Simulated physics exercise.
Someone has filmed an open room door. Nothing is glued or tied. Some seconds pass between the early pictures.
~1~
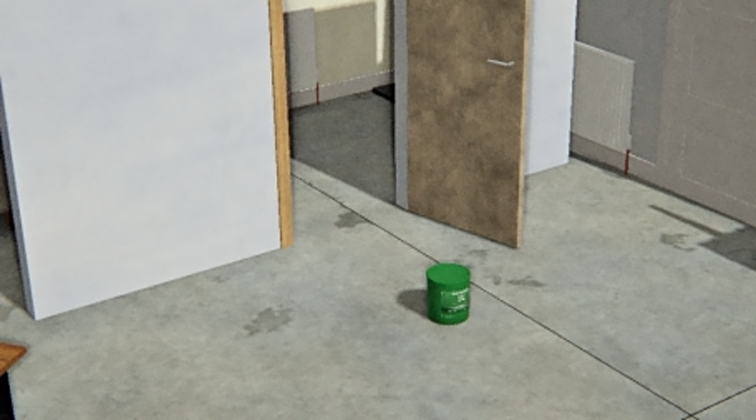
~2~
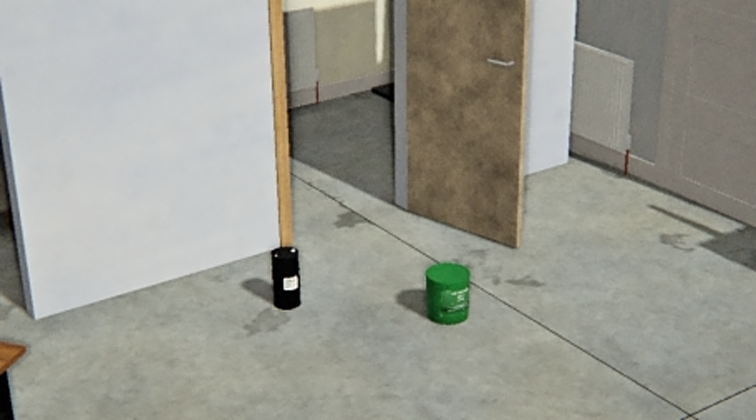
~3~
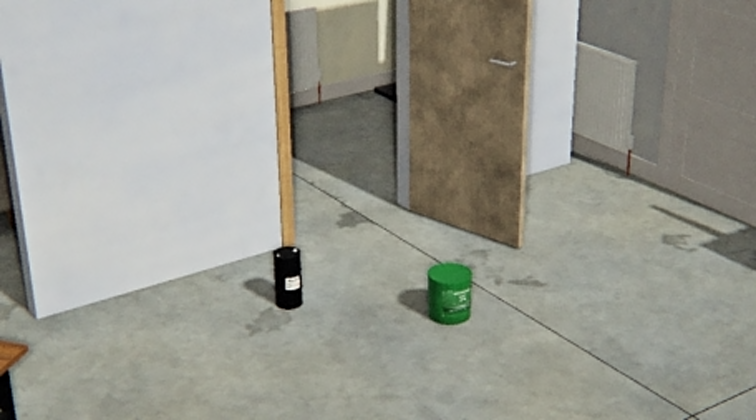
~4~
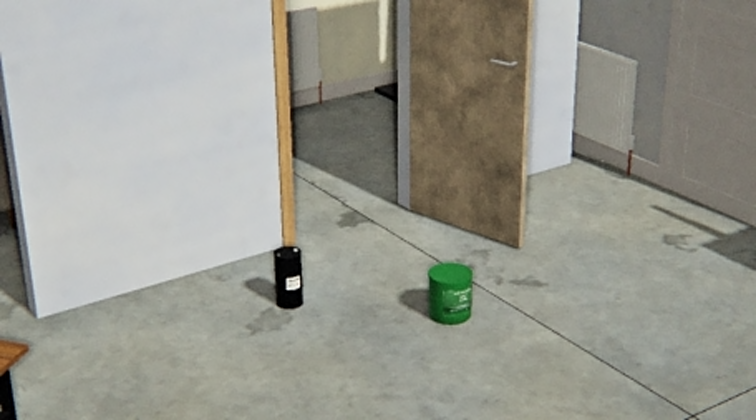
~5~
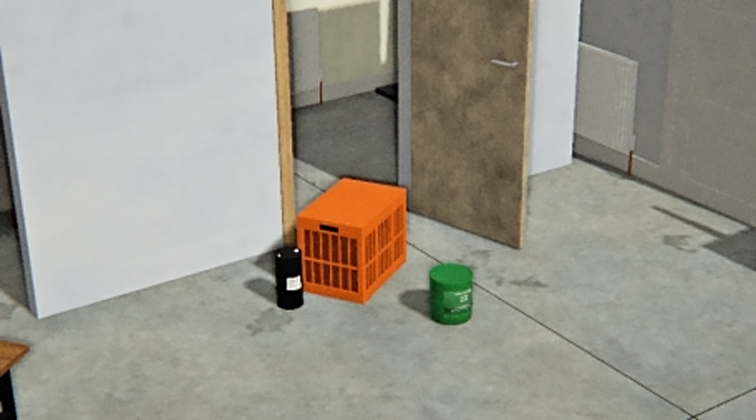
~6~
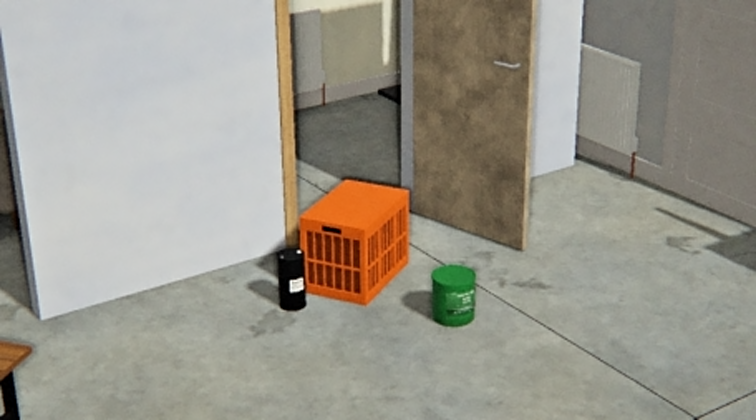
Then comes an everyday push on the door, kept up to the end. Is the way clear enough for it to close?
It jams.
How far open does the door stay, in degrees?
About 50°.
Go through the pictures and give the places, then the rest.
In the first frame, door wide open and still.
In the second frame, door wide open and still; black canister (286, 278); green pail (448, 294).
In the third frame, door wide open and still; black canister (288, 278); green pail (450, 294).
In the fourth frame, door wide open and still; black canister (289, 278); green pail (450, 294).
In the fifth frame, door wide open and still; black canister (289, 278); green pail (451, 295).
In the sixth frame, door wide open and still; orange chest (356, 241); black canister (292, 280).
Then, 0.40 s past the last view, door at 97°.
Then, 0.80 s past the last view, door at 80°.
Then, 1.00 s past the last view, door at 71°.
Then, 1.30 s past the last view, door at 56°.
Finally, door at 52°; all 3 still in place. Final places as the last picture's camera would see them, orange chest near (354, 241).
